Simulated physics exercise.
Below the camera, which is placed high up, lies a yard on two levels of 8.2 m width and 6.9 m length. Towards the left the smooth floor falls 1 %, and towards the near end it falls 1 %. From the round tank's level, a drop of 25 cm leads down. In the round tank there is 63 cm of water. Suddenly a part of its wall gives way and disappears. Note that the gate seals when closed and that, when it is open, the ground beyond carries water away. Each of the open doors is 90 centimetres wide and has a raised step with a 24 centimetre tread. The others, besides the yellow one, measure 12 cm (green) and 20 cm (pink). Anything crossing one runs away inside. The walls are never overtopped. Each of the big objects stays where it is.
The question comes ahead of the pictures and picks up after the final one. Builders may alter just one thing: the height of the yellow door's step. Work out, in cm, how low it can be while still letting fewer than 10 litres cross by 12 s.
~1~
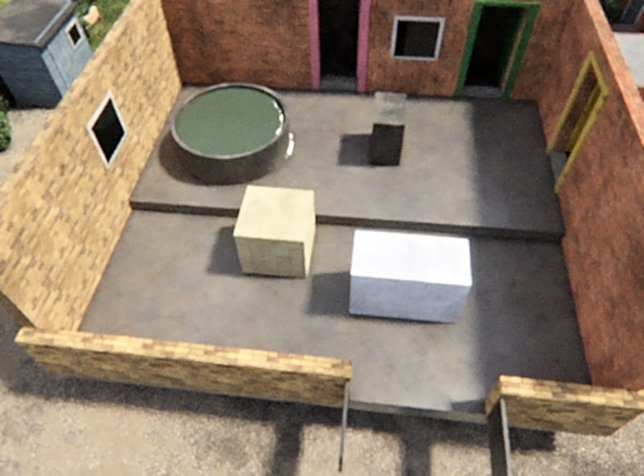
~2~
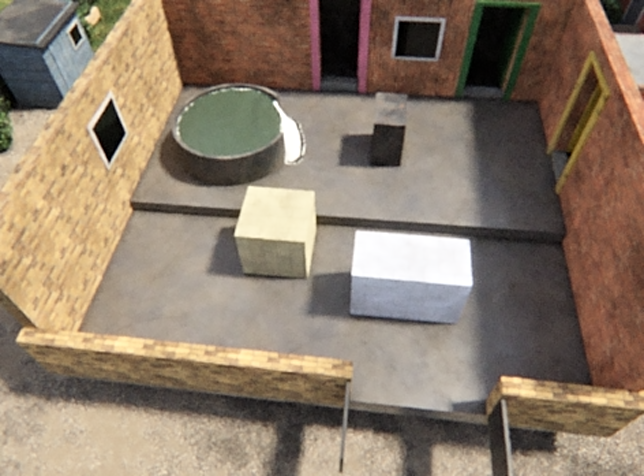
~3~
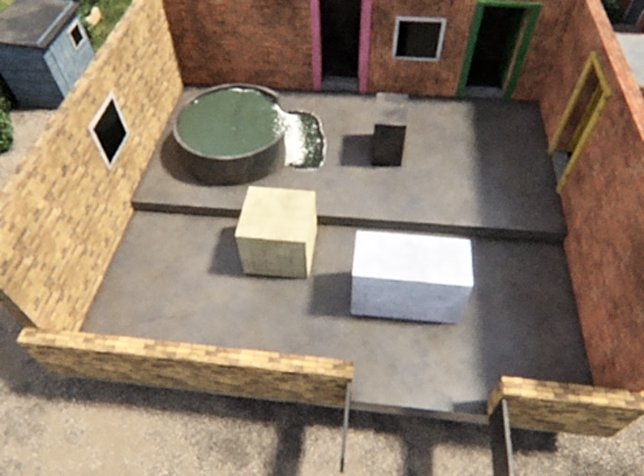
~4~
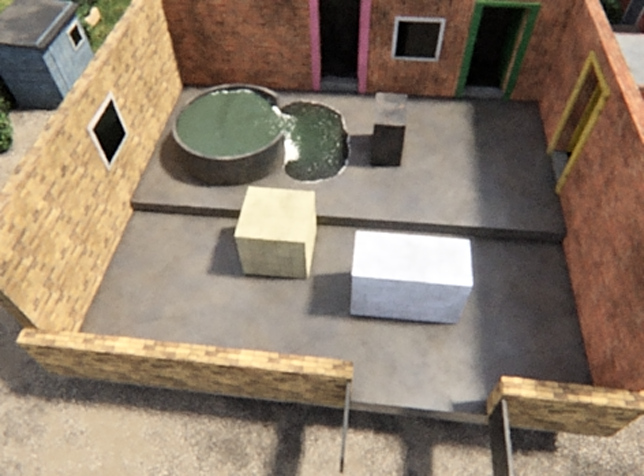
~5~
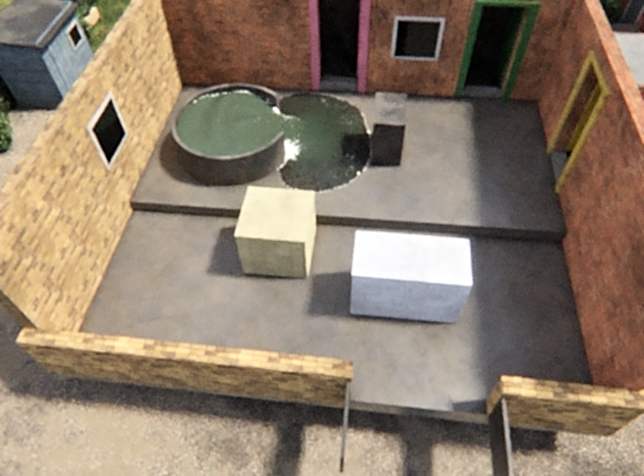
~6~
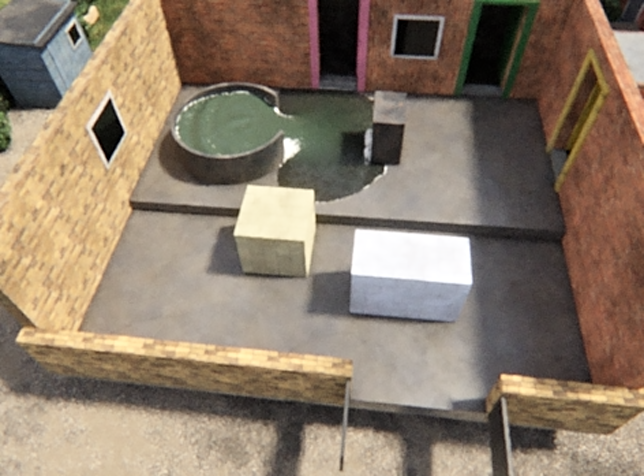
No lower than about 7.5 cm.
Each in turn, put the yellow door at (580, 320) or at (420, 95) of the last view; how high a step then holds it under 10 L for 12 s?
7.0 and 17 cm.
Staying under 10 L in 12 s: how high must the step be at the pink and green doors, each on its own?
About 15 cm at pink and about 7.5 cm at green.
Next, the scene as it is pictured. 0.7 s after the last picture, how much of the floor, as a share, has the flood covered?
Roughly 20 percent.
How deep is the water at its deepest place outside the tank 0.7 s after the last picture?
Max depth: Around 35 cm.
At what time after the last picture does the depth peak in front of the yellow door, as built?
3.5 s.
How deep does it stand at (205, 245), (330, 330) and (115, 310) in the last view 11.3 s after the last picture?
Taking the spots in order: About 1, 6 and 9 centimetres.
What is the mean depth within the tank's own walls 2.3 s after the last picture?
The average depth is some 27 cm.
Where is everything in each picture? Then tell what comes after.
The round tank at (231, 121) is whole and still, 63 cm deep; the yellow door at (572, 131) is dry, in the first picture.
Water pours out at (288, 133) and has run 0.3 m, to (300, 156); about 8 cm deep outside, 63 cm at the back, in the second picture.
The front is at (316, 121), 0.7 m from the gap at (288, 134); 1.0 m2 of floor is wet, 63 cm left at the back, in the third picture.
The gap is at (288, 135), the front 1.2 m out at (338, 117); the back of the round tank holds 63 cm, in the fourth picture.
The front is at (357, 112), 1.7 m from the gap at (287, 134); 4.1 m2 of floor is wet, 63 cm left at the back, in the fifth picture.
The front is at a hidden place, 2.1 m from the gap at (287, 133); 5.5 m2 of floor is wet, 58 cm left at the back; the yellow door at (572, 130), 5.4 m from the gap, is still 3.4 m from the nearest water, in the sixth picture.
Then, 0.7 s after the last picture water covers 20 % of the floor, deepest (35 cm) near (367, 145); it has not reached the yellow door.
Then, 2.3 s after the last picture water covers 40 % of the floor, deepest (27 cm) near (538, 120); 4 cm at the yellow door, 0 litres in over its 17 cm step.
Then, 11.3 s after the last picture water covers 90 % of the floor, deepest (12 cm) near (89, 306); 2 cm at the yellow door, 0 litres in over its 17 cm step.
At the yellow door as built, the water peaked near 12 cm, 3.3 s after the last picture.
Run again over the same 12 s with other heights there, 15 litres in over 6.5 cm, 5 litres over 8.5 cm. The limit of 10 litres is kept from about 7.5 cm up.
